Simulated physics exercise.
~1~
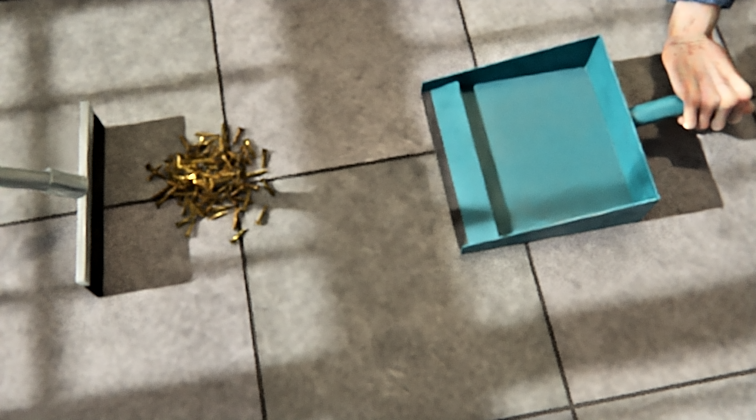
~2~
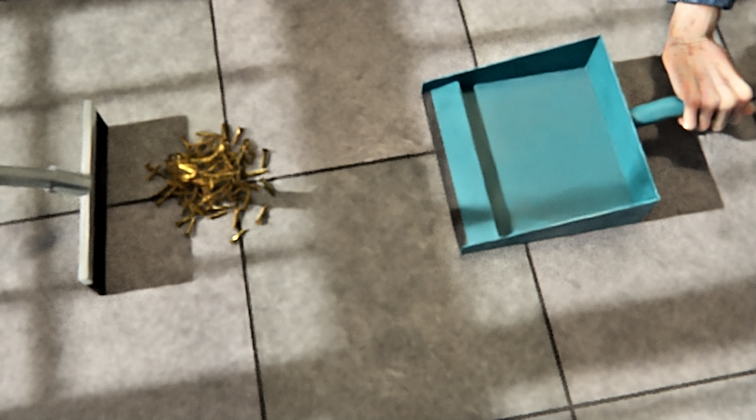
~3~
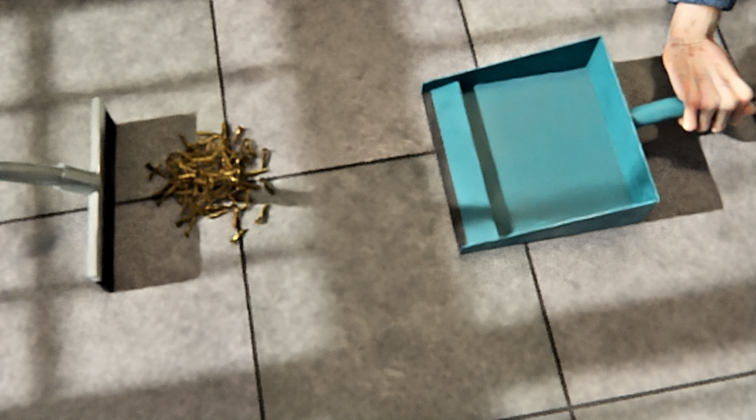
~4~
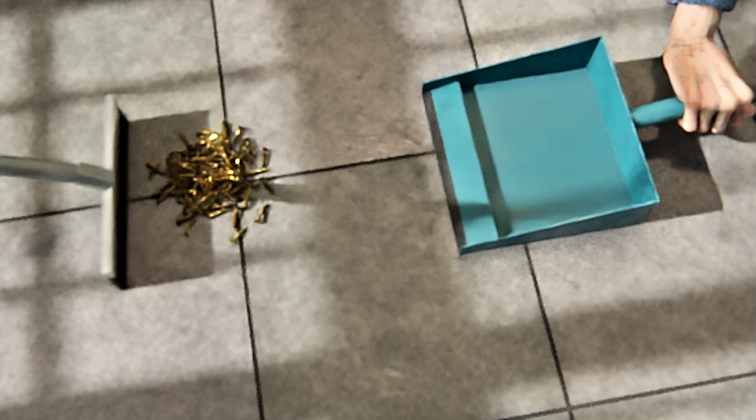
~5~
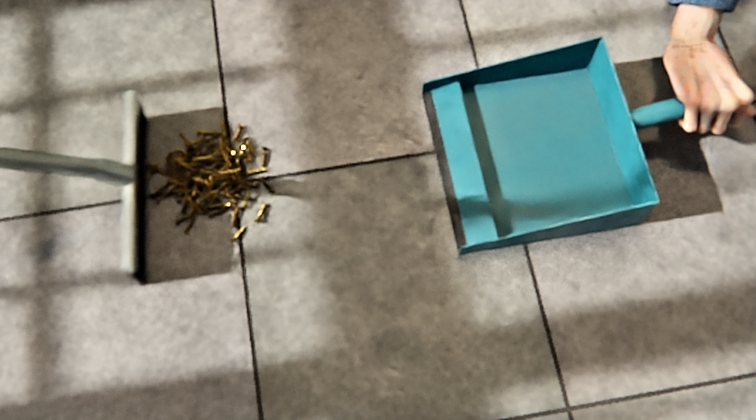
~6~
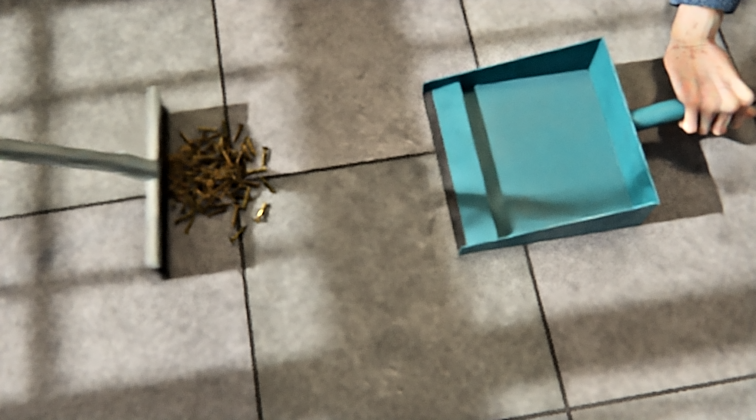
A squeegee slides right across grey tiles and nudges a pile of brass-coloured screws.
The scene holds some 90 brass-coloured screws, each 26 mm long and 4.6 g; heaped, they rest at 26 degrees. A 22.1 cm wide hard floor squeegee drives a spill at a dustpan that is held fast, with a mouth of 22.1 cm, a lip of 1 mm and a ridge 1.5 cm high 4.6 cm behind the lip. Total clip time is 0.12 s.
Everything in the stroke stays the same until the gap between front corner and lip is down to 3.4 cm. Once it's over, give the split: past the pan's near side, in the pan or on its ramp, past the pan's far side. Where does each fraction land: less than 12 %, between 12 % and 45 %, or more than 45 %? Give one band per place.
Outcome: Near side: My money's on a low share; pan: My money's on a high share; far side: My money's on a low share.
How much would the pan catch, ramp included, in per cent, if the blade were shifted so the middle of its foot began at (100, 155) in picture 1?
About 45 per cent.
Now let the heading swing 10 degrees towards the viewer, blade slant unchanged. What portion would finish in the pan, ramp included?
About 60 percent would end up there.
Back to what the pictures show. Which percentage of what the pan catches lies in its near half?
I'd put it near 40 per cent.
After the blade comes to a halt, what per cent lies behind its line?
Estimate: Near 0 %.
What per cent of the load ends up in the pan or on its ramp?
Roughly 55 per cent.
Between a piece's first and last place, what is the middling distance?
The figure is about 30 cm.
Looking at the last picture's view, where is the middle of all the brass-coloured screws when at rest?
Somewhere near (443, 143) in the last picture.
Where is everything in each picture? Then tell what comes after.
Blade from (84, 281) to (88, 109), moved 0.0 cm, 0 of the pieces shifted so far; middle of the pieces at (211, 176); pan at (542, 152), in the first picture.
Blade from (87, 279) to (91, 108), moved 0.3 cm, 0 of the pieces shifted so far; middle of the pieces at (211, 175), in the second picture.
Blade from (96, 277) to (100, 106), moved 1.3 cm, 0 of the pieces shifted so far; middle of the pieces at (211, 175), in the third picture.
Blade from (110, 273) to (113, 102), moved 2.9 cm, 0 of the pieces shifted so far; middle of the pieces at (211, 174), in the fourth picture.
Blade from (130, 268) to (133, 98), moved 5.2 cm, 0 of the pieces shifted so far; middle of the pieces at (211, 173), in the fifth picture.
Blade from (154, 263) to (155, 94), moved 7.8 cm, 13 of the pieces shifted so far; middle of the pieces at (211, 172); pan at (542, 154), in the sixth picture.
Then, 0.15 s after the last picture, middle of the blade 18 cm from the lip; 0 % over the lip, far side 10 %, near side 0 %.
Then, 0.25 s after the last picture, middle of the blade 8 cm from the lip; 0 % over the lip, far side 10 %, near side 0 %.
Then, 0.48 s after the last picture, middle of the blade 4 cm from the lip; 60 % over the lip, far side 10 %, near side 0 %.
In the end, near side 0 %, pan 55 %, far side 10 %, in front of the lip or behind the blade 40 %.
